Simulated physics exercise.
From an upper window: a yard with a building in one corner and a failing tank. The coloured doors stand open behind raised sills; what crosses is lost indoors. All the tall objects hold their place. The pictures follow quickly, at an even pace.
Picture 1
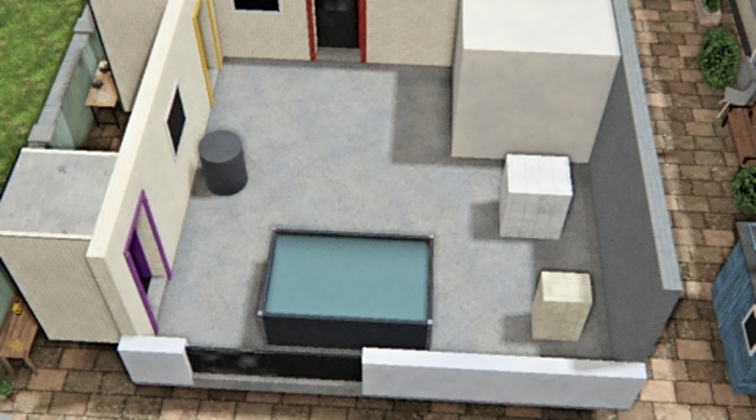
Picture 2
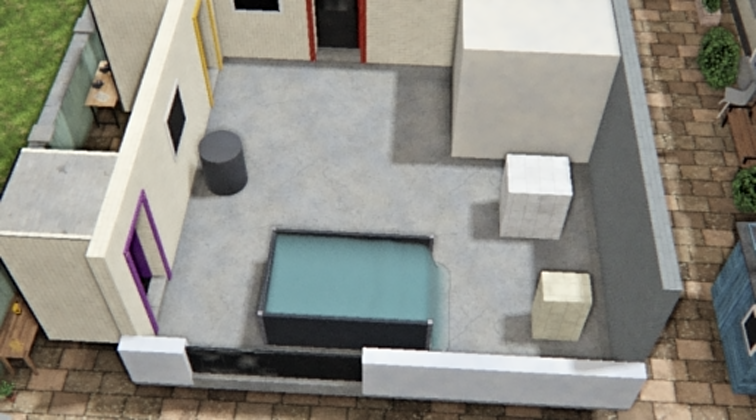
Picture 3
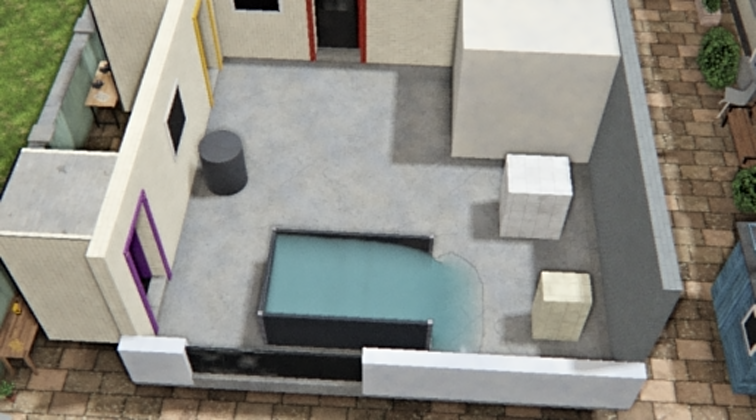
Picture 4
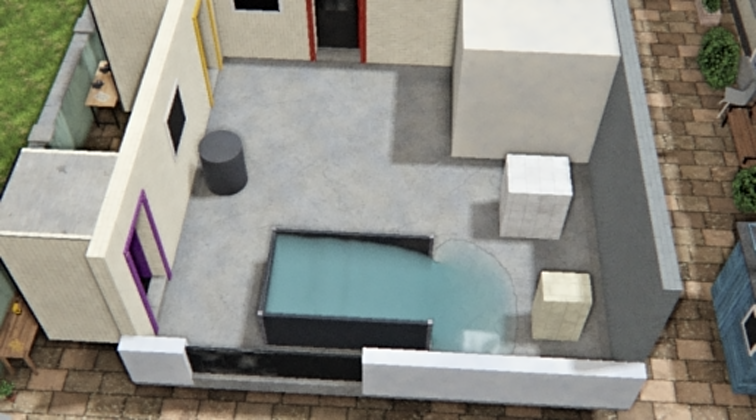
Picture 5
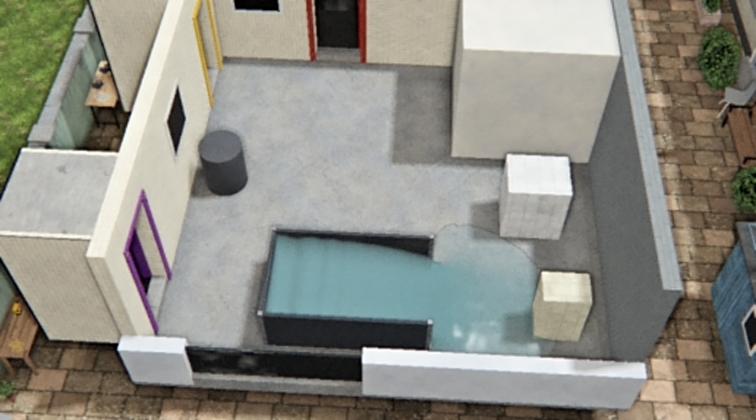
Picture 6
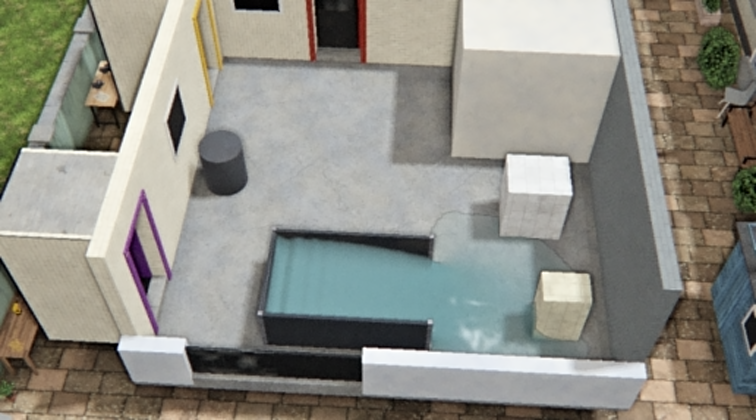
Walled yard seen from above, with water pouring from the right end of a dark tank and spreading across the grey floor between pale blocks.
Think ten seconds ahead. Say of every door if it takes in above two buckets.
One by one: The purple door holds within the limit; the red door holds within the limit; the yellow door holds within the limit.
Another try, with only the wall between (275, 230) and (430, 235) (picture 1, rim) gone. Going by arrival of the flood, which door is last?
That is the purple door.
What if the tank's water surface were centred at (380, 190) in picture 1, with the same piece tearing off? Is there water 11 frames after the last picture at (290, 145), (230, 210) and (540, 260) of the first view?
In that order: Clear, dry, flooded.
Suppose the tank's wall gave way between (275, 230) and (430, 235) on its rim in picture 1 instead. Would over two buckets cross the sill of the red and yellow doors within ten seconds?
Then: The red one is over; the yellow one passes that mark.
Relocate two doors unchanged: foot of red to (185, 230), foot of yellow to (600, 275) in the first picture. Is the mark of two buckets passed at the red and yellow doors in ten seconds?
My reading: Red door lets less in; yellow door goes over.
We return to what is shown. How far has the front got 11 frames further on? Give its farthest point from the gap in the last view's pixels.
At about (585, 168).
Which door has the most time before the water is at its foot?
That is the one in red.
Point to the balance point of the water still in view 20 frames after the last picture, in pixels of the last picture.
I would point to (490, 282).
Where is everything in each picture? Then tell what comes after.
Still water in the tank at (349, 277), in the first frame.
Water pours out at (427, 298) and has run to (434, 264), in the second frame.
The front is at (463, 263), out from the gap at (427, 300), in the third frame.
Water pours out at (427, 301) and has run to (492, 261), in the fourth frame.
Water pours out at (427, 302) and has run to a hidden place, in the fifth frame.
Water pours out at (427, 302) and has run to a hidden place, in the sixth frame.
A moment on, water covers 20 % of the floor; the purple door not reached, the red door not reached, the yellow door not reached.
Next, water covers 25 % of the floor; the purple door not reached, the red door not reached, the yellow door not reached.
Then, water covers 35 % of the floor; the purple door not reached, the red door not reached, the yellow door not reached.
Later, water covers 80 % of the floor; the purple door wet at the sill, nothing in, the red door not reached, the yellow door not reached.
In the end, water covers 95 % of the floor; the purple door under two buckets in, the red door wet at the sill, nothing in, the yellow door under two buckets in.
